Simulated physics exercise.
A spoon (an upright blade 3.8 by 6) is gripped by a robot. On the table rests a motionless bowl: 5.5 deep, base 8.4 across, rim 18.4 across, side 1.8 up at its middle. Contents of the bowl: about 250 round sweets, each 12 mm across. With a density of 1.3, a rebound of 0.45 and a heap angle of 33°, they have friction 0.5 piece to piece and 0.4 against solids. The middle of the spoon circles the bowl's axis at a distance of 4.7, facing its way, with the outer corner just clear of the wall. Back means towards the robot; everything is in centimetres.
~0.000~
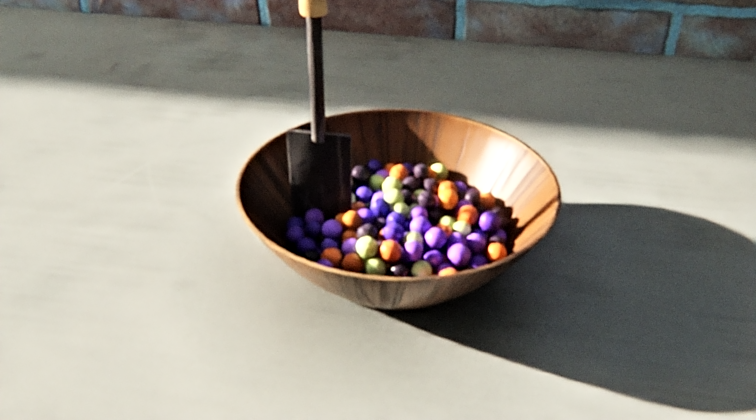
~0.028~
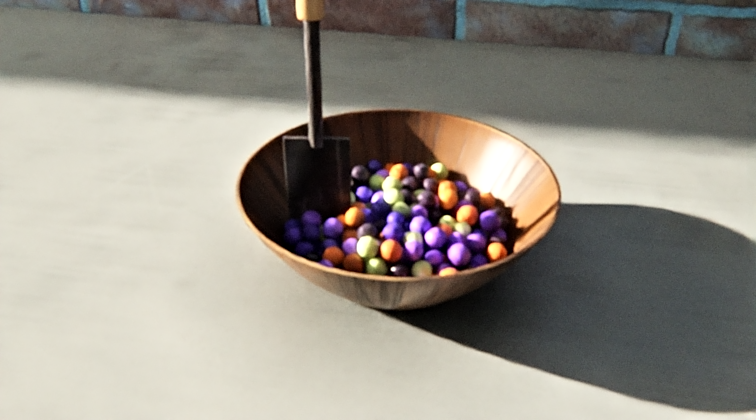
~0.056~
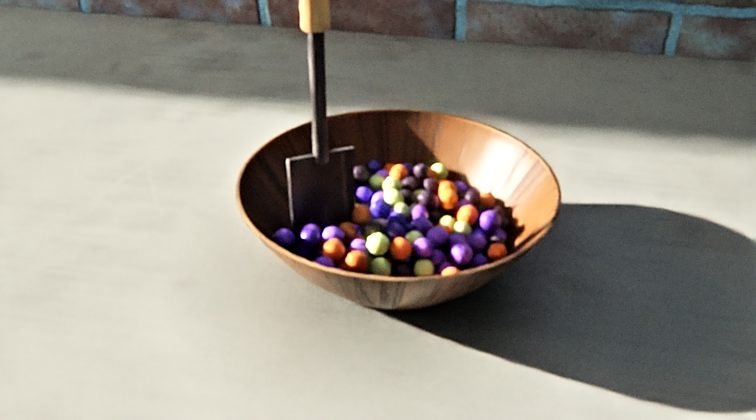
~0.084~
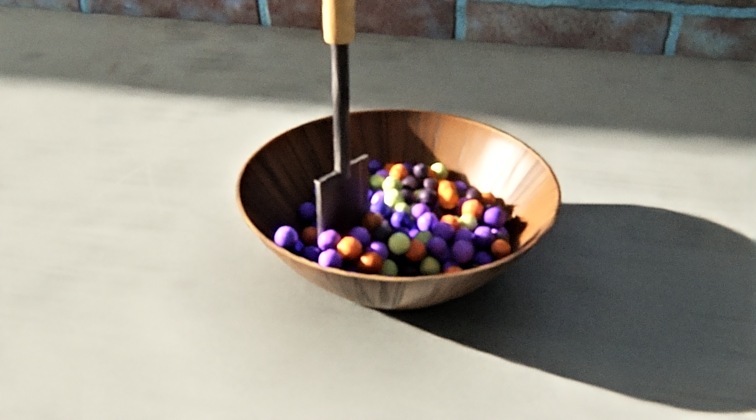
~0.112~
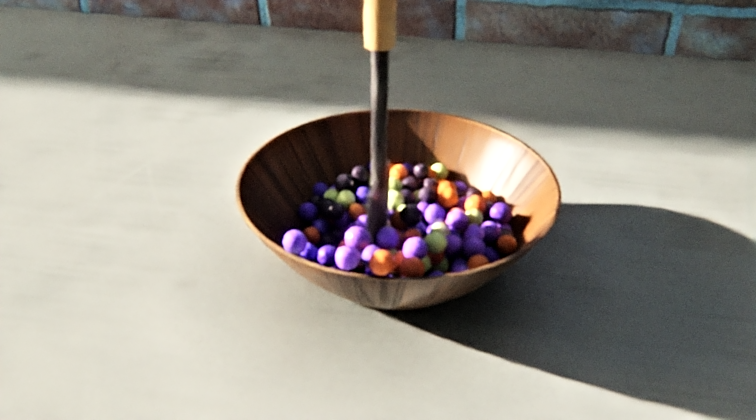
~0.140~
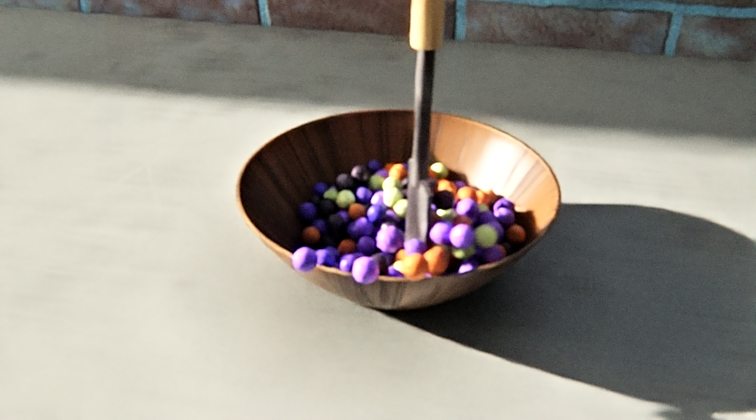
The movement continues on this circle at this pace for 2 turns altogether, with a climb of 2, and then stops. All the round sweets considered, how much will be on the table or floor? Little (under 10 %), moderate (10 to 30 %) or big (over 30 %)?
Moderate.
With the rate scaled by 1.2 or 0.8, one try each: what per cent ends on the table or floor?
Around 30 percent for the first try and 20 percent for the second.
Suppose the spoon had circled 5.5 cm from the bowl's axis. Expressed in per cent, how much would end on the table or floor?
Near 10 %.
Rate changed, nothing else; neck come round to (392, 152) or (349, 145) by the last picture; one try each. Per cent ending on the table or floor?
Around 20 and 10 percent, in that order.
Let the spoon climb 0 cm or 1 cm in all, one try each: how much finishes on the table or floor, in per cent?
That gives about 50 per cent and 35 per cent, in order.
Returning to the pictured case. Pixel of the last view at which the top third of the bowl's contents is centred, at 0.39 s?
I'd put its middle near (327, 190).
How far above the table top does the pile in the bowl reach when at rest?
Top height: Around 4.5 cm.
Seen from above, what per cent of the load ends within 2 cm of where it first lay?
About 40 percent.
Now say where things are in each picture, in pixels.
In the first picture, spoon neck at (318, 109), 0° round; upper third of the load around (400, 218), from x 295 to 500, top at y 170; 248 in the bowl.
In the second picture, spoon neck at (315, 114), 9° round; upper third of the load around (401, 219), from x 295 to 500, top at y 170.
In the third picture, spoon neck at (320, 129), 34° round; upper third of the load around (396, 224), from x 285 to 500, top at y 170.
In the fourth picture, spoon neck at (342, 143), 60° round; upper third of the load around (402, 233), from x 285 to 505, top at y 170.
In the fifth picture, spoon neck at (379, 151), 86° round; upper third of the load around (417, 232), from x 295 to 505, top at y 170.
In the sixth picture, spoon neck at (422, 151), 112° round; upper third of the load around (440, 226), from x 305 to 515, top at y 170; 245 in the bowl, 3 in flight or on the tool.
By 0.39 s, 348° round, highest piece 8 above the table; 206 in the bowl, 25 on the table or floor, 17 in flight or on the tool.
By 0.64 s, 223° round, highest piece 5 above the table; 194 in the bowl, 54 on the table or floor.
By 0.97 s, 0° round, highest piece 4 above the table; 194 in the bowl, 54 on the table or floor.
By 1.67 s, 0° round, highest piece 4 above the table; 194 in the bowl, 54 on the table or floor.
Final count, 194 in the bowl, 54 on the table or floor. That is 22 % on the table or floor.
